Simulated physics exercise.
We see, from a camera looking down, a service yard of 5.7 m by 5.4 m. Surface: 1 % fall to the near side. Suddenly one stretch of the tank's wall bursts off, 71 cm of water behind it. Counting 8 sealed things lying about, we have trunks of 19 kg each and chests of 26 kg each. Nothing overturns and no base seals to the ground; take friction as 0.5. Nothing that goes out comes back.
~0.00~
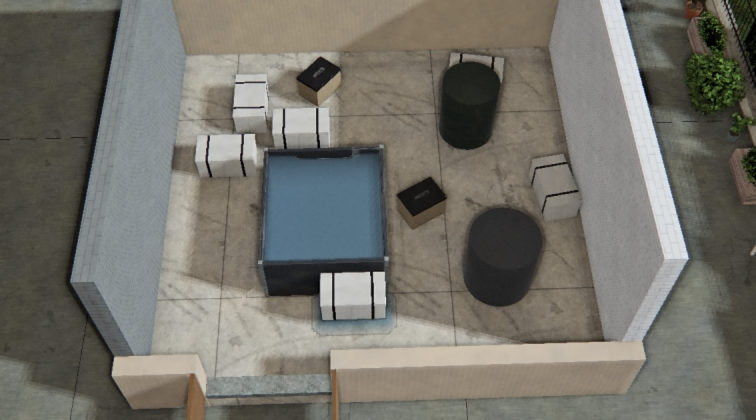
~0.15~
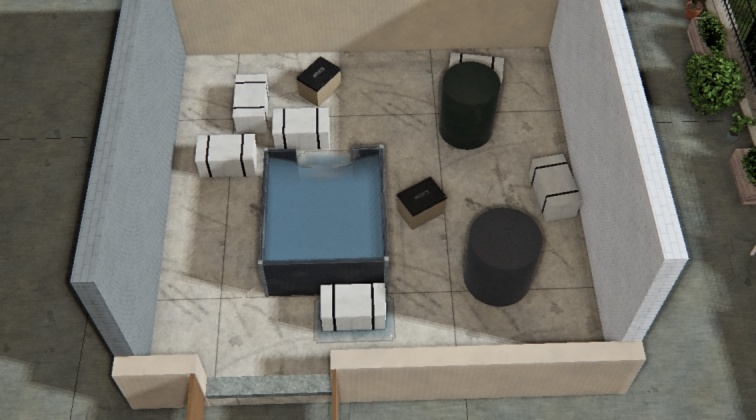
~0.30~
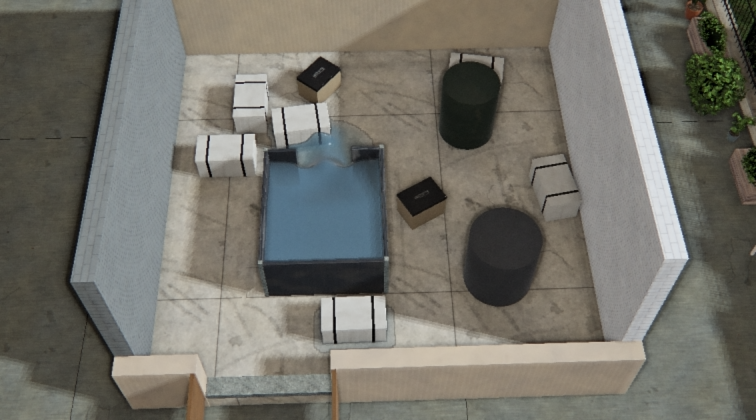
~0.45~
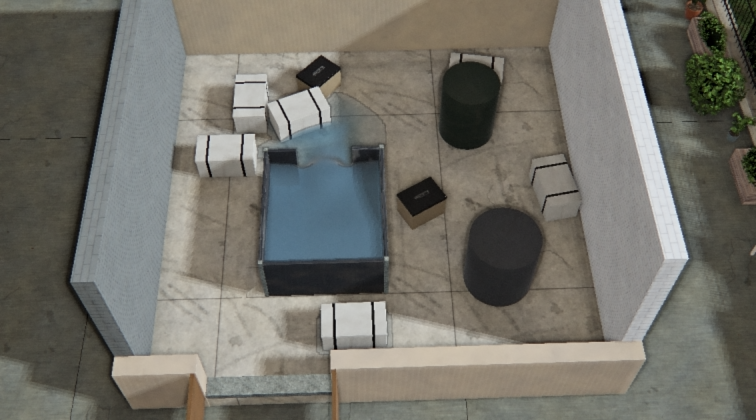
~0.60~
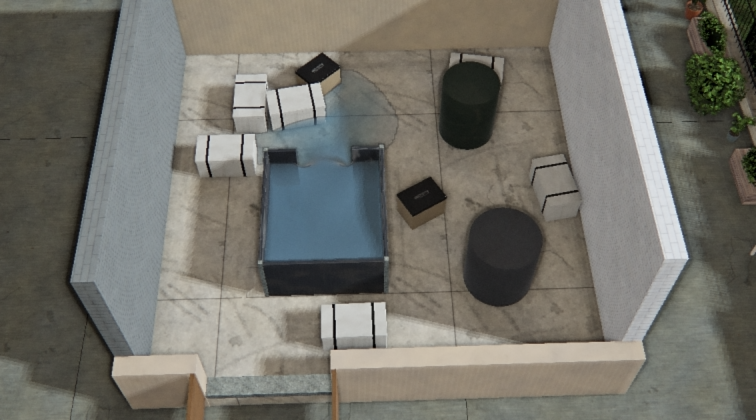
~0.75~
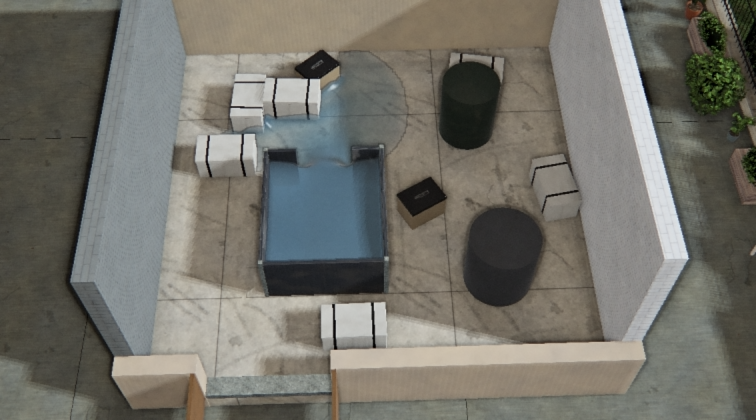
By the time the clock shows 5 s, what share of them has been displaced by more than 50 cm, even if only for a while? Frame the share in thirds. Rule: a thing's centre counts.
That comes to two thirds or more.
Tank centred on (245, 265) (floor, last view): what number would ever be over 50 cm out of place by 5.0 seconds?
That would give 5.
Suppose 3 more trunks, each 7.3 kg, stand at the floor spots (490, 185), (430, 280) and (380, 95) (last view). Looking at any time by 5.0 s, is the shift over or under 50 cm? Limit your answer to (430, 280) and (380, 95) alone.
In the order asked they come out inside the limit, beyond the limit.
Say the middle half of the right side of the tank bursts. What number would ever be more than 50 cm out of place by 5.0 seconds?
3.
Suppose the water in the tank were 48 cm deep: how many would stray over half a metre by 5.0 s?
Then the count would be 4.
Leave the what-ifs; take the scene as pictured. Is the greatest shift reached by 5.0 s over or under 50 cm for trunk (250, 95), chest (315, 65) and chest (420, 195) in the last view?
Listed in sequence: Higher; higher; lower for the last.
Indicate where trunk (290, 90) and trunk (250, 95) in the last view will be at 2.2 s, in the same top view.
Approx. (235, 58); approx. (191, 75).
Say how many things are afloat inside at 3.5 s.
Total: 4.
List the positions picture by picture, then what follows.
In the first frame, a trunk at (301, 120), on the bottom; a trunk at (353, 289) rests on the ground; 2.6 m2 under water; 0 of 8 have shifted.
In the second frame, a trunk at (301, 120), on the bottom; a trunk at (353, 300), on the bottom, 10 cm from its start; 3.1 m2 under water; 1 of 8 have shifted.
In the third frame, a trunk at (301, 117) rests on the ground, 5 cm from its start; a trunk at (354, 313), on the bottom, 23 cm from its start; water covers 3.6 m2; 2 of 8 have shifted.
In the fourth frame, a trunk at (299, 106), on the bottom, 26 cm from its start; a trunk at (354, 319), on the bottom, 31 cm from its start; water covers 4.4 m2; 2 of 8 have shifted.
In the fifth frame, a trunk at (295, 98), on the bottom, 39 cm from its start; a trunk at (354, 319) rests on the ground, 32 cm from its start; water covers 5.4 m2; 3 of 8 have shifted.
In the sixth frame, a trunk at (291, 90), on the bottom, 54 cm from its start; a trunk at (354, 319) rests on the ground, 32 cm from its start; water covers 6.6 m2; 3 of 8 have shifted.
After 1.1 s 1 of 8 are over 50 cm from their spots; 1 afloat.
After 2.2 s 3 of 8 are over 50 cm from their spots; 2 afloat.
After 3.5 s 4 of 8 are over 50 cm from their spots; 4 afloat.
After 5.0 s 6 of 8 are over 50 cm from their spots, and 6 have been at some point; 3 afloat.
